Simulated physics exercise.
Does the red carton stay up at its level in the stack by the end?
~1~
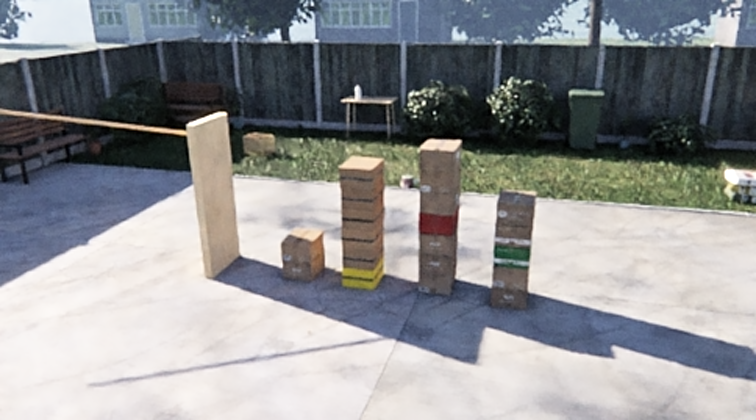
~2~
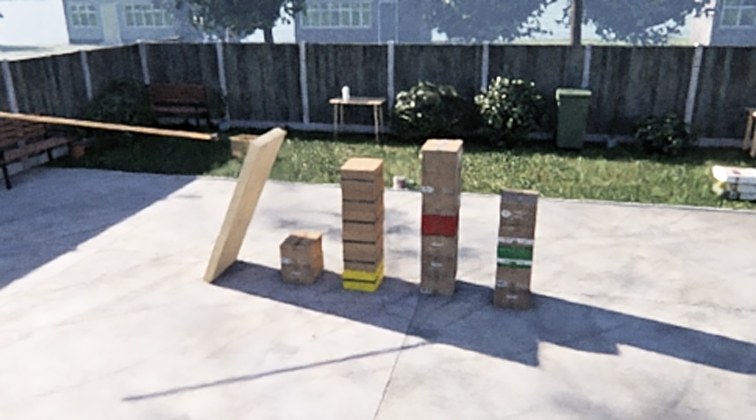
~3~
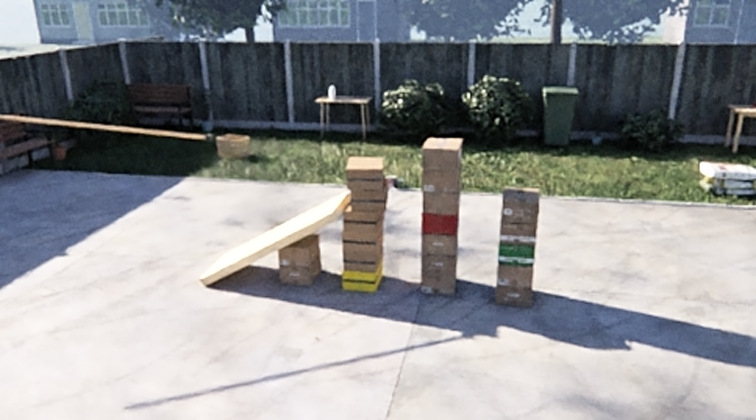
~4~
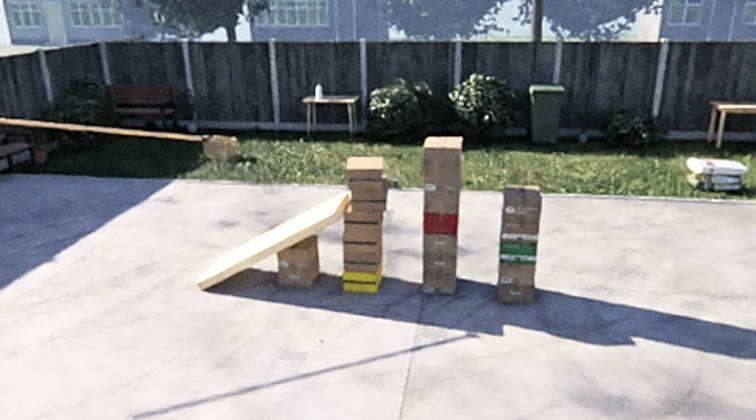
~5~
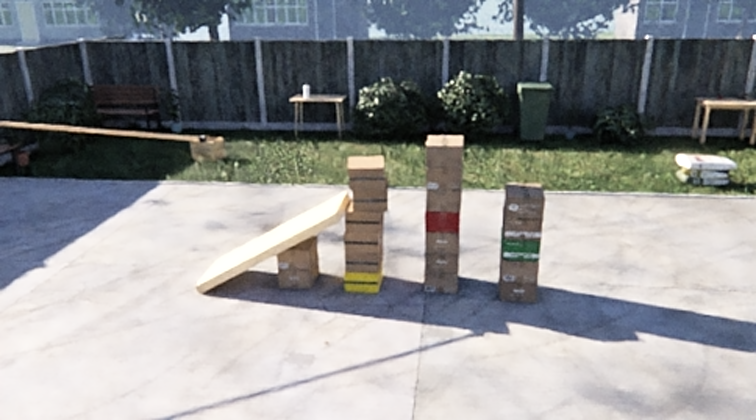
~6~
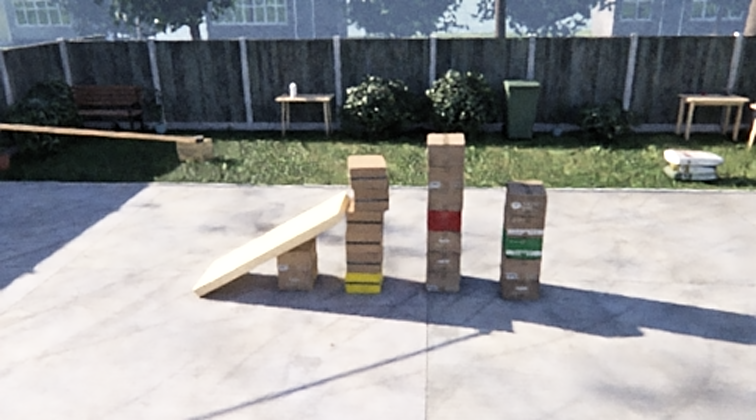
Yes, the red carton keeps its level in the tallest stack. The board comes to rest against the stack before it and never reaches the red one.
